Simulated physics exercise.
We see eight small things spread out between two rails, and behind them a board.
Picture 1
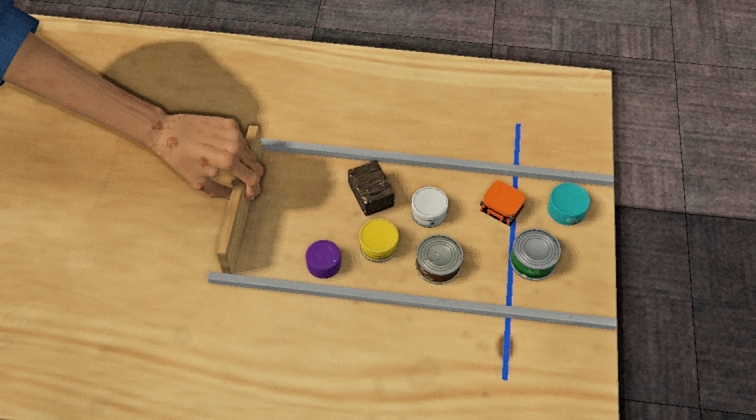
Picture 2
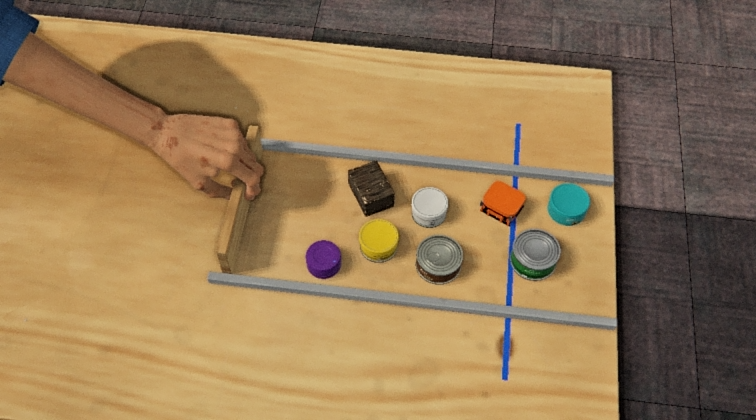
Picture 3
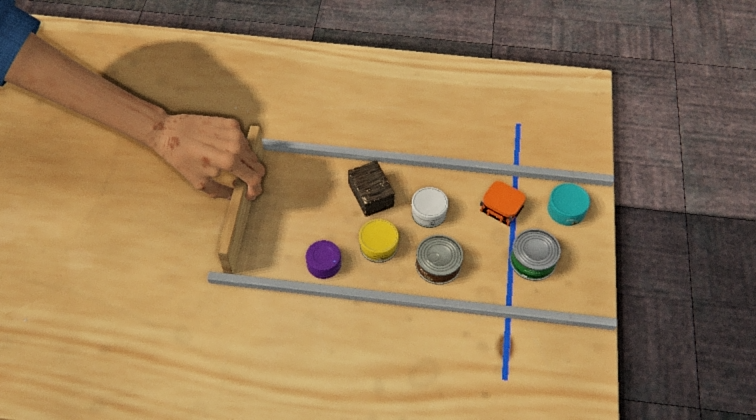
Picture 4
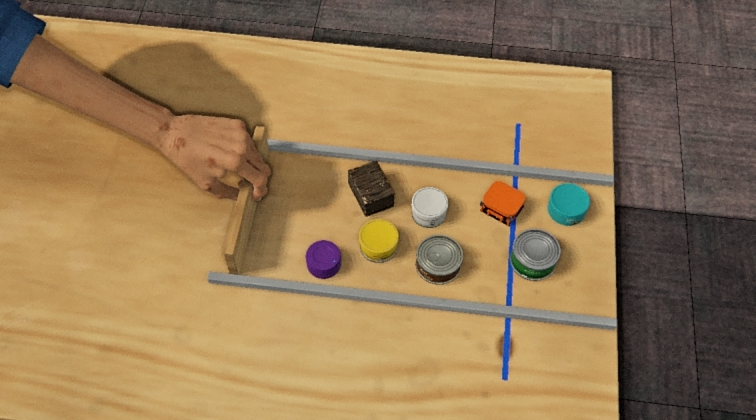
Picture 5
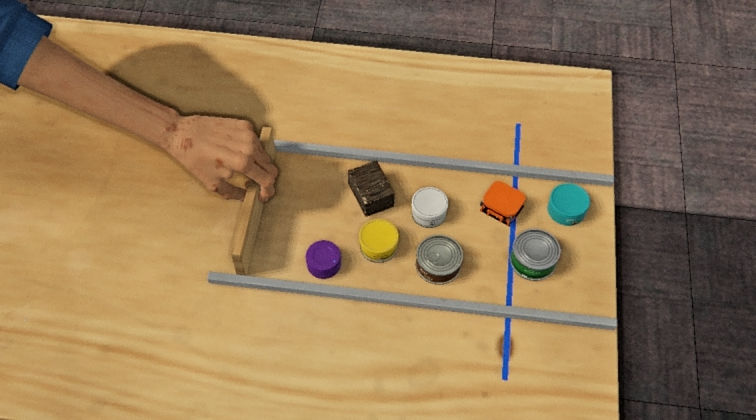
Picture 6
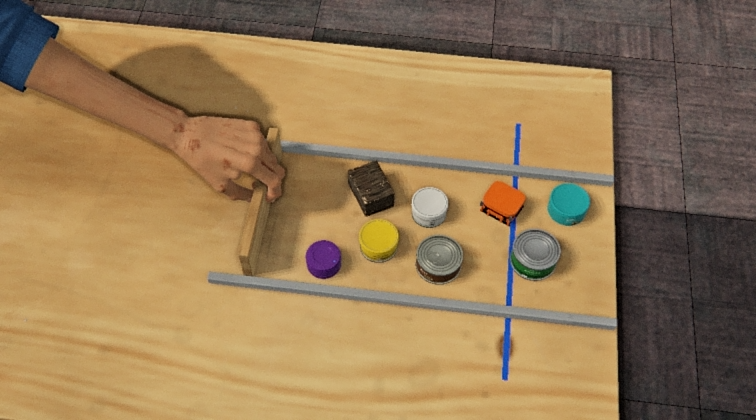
In the video, a hand holds a wooden board upright behind eight small containers and objects spread between two rails on a table, then slides the board slightly to the right while the objects and the blue tape stay still.
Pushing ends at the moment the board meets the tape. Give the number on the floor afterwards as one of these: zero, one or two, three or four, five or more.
I expect the edge to claim none.
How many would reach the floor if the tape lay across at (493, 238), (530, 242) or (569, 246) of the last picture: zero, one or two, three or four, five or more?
Tape by tape, the falls would be: None, then 1 or 2, then five or more.
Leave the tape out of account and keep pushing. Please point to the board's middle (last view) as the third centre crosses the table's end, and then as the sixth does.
First: Around (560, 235). Next: Around (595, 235).
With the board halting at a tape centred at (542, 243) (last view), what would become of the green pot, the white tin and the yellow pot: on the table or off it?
The green pot tumbles off; the white tin does not fall; the yellow pot holds on.
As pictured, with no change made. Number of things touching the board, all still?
It's 3.
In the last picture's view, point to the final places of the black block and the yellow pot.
The black block settles near (531, 213); as for the yellow pot, near (531, 256).
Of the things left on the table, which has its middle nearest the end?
That's the turquoise tub.
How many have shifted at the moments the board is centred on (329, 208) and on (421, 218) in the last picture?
Counts: 1 / 6.
Early on, none off yet; turquoise tub at rest near (568, 205); green pot at rest near (535, 255); orange case at rest near (503, 203).
Finally, the number that fall off is zero.
